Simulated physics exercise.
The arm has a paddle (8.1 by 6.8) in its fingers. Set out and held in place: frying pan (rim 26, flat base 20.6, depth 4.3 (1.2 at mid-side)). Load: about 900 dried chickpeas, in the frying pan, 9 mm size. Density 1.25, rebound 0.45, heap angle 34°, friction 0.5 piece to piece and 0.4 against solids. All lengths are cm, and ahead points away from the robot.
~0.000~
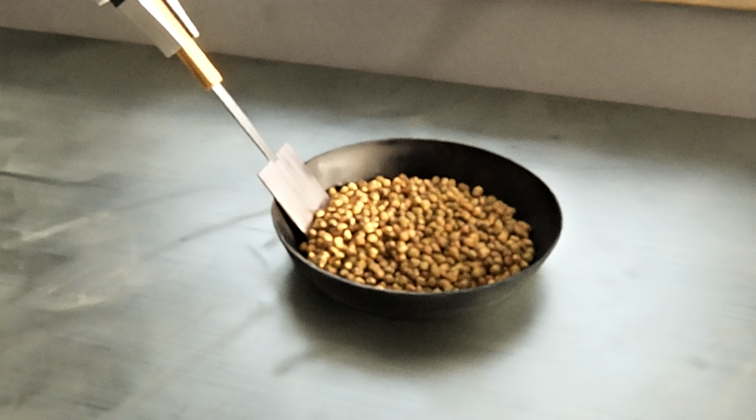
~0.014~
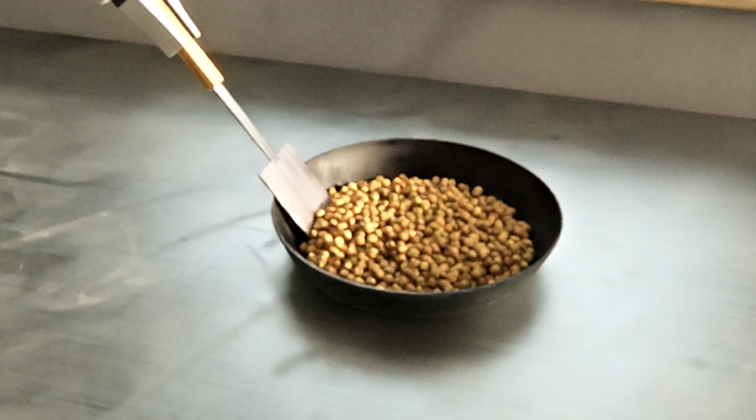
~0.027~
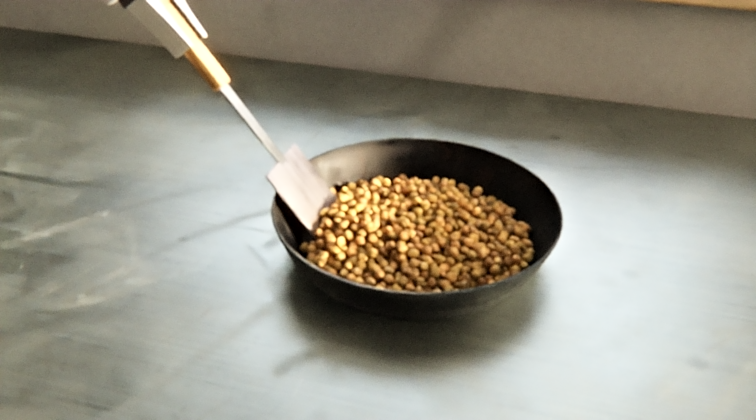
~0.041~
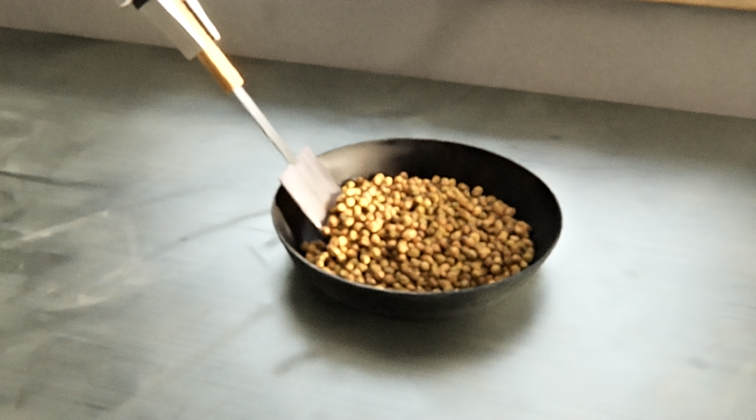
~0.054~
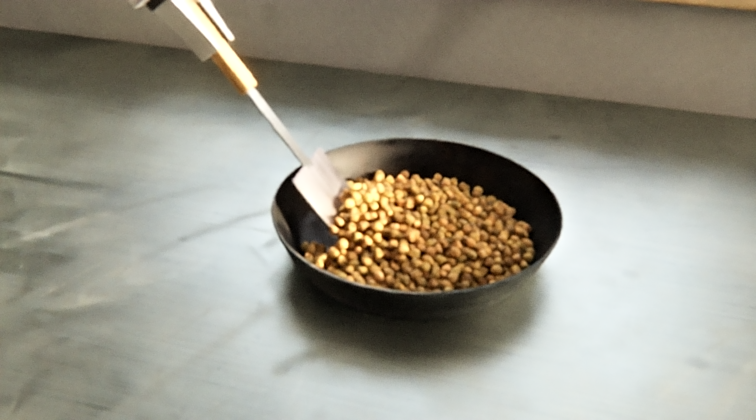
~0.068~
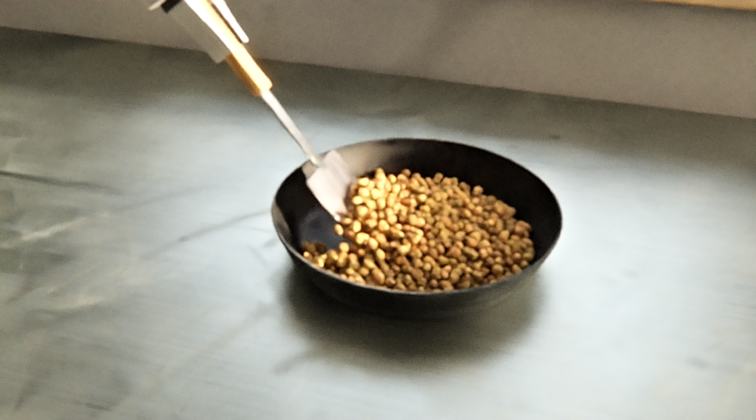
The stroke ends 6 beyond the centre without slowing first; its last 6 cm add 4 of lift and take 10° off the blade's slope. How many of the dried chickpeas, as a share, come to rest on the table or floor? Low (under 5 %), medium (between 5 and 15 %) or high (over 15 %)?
Share on the table or floor: Medium (between 5 and 15 %).
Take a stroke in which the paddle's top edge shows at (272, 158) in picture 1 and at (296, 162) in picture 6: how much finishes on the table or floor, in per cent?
Some 0 per cent.
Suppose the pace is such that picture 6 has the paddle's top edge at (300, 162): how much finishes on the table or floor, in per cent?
Some 0 per cent.
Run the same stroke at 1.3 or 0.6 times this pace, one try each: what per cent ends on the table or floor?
Some 15 and 0 per cent.
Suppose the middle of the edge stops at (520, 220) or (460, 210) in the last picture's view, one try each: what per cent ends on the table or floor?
About 15 and 5 per cent.
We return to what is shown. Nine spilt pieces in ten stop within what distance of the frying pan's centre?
Roughly 60 cm.
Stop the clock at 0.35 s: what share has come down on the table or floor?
Some 10 per cent.
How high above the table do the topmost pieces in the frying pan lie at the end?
Some 4.0 cm.
After 0.10 s, sloping 52°, highest piece 6 above the table; 900 in the frying pan.
After 0.13 s, sloping 48°, highest piece 7 above the table; 900 in the frying pan.
After 0.35 s, sloping 42°, highest piece 6 above the table; 810 in the frying pan, 84 on the table or floor, 6 on the blade or in flight.
After 1.40 s, sloping 42°, highest piece 4 above the table; 810 in the frying pan, 90 on the table or floor.
At rest, 810 in the frying pan, 90 on the table or floor. That is 10 % on the table or floor.
